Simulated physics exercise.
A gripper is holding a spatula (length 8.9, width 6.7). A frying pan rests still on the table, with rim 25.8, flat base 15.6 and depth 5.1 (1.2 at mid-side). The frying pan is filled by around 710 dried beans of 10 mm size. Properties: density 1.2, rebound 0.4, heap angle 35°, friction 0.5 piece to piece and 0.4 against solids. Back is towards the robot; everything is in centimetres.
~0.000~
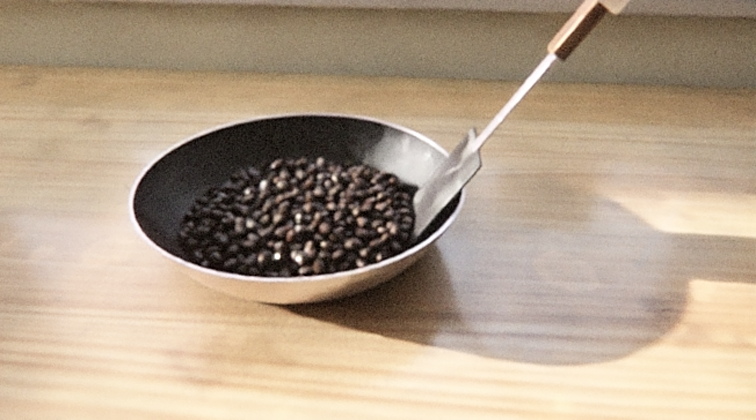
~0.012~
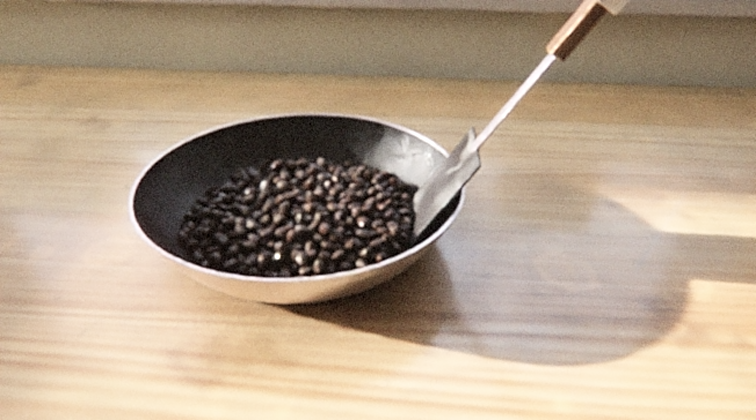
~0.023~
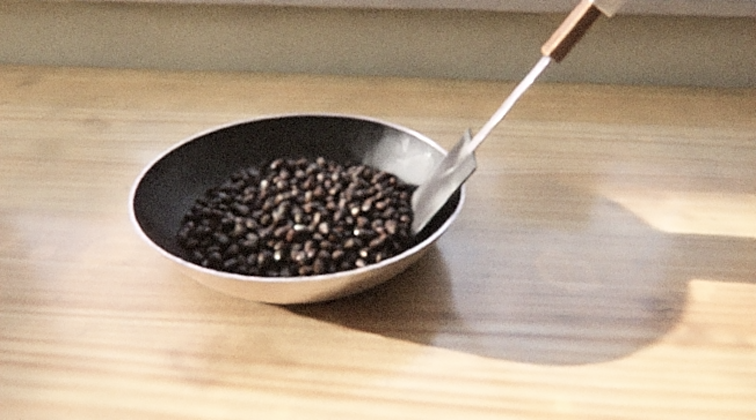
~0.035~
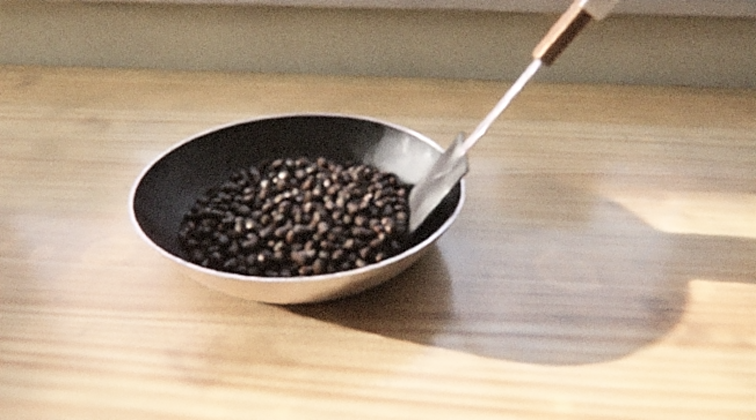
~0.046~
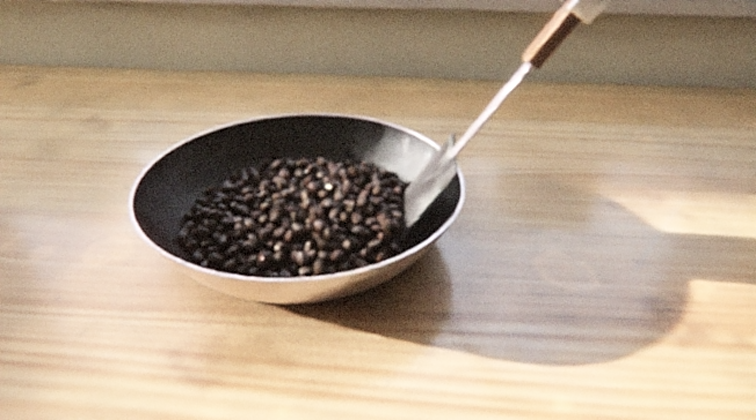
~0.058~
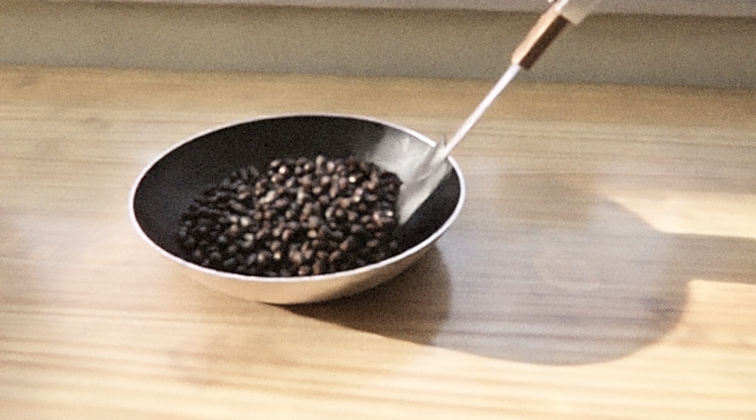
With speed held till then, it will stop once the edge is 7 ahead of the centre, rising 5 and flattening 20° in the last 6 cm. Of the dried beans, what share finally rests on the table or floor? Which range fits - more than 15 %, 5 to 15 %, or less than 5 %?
The range that fits is less than 5 %.
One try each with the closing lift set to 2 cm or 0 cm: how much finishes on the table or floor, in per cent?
Close to 0 and 0 percent respectively.
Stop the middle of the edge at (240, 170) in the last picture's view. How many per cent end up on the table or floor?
Approximately 0 per cent, I reckon.
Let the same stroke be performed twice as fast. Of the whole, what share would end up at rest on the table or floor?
Some 15 in a hundred.
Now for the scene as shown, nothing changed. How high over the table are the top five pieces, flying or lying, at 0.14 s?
Somewhere near 4 cm, I'd say.
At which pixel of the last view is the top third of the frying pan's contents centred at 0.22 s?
Around (223, 189).
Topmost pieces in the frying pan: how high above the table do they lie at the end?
It reaches about 6.0 cm.
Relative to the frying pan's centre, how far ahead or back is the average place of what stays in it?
I'd say it's roughly 4.0 cm toward the front.
After 0.14 s, sloping 57°, highest piece 5 above the table; 712 in the frying pan.
After 0.22 s, sloping 49°, highest piece 5 above the table; 712 in the frying pan.
After 0.46 s, sloping 37°, highest piece 6 above the table; 697 in the frying pan, 15 on the table or floor.
After 1.51 s, sloping 37°, highest piece 6 above the table; 697 in the frying pan, 15 on the table or floor.
In the end, 697 in the frying pan, 15 on the table or floor. That is 2 % on the table or floor.
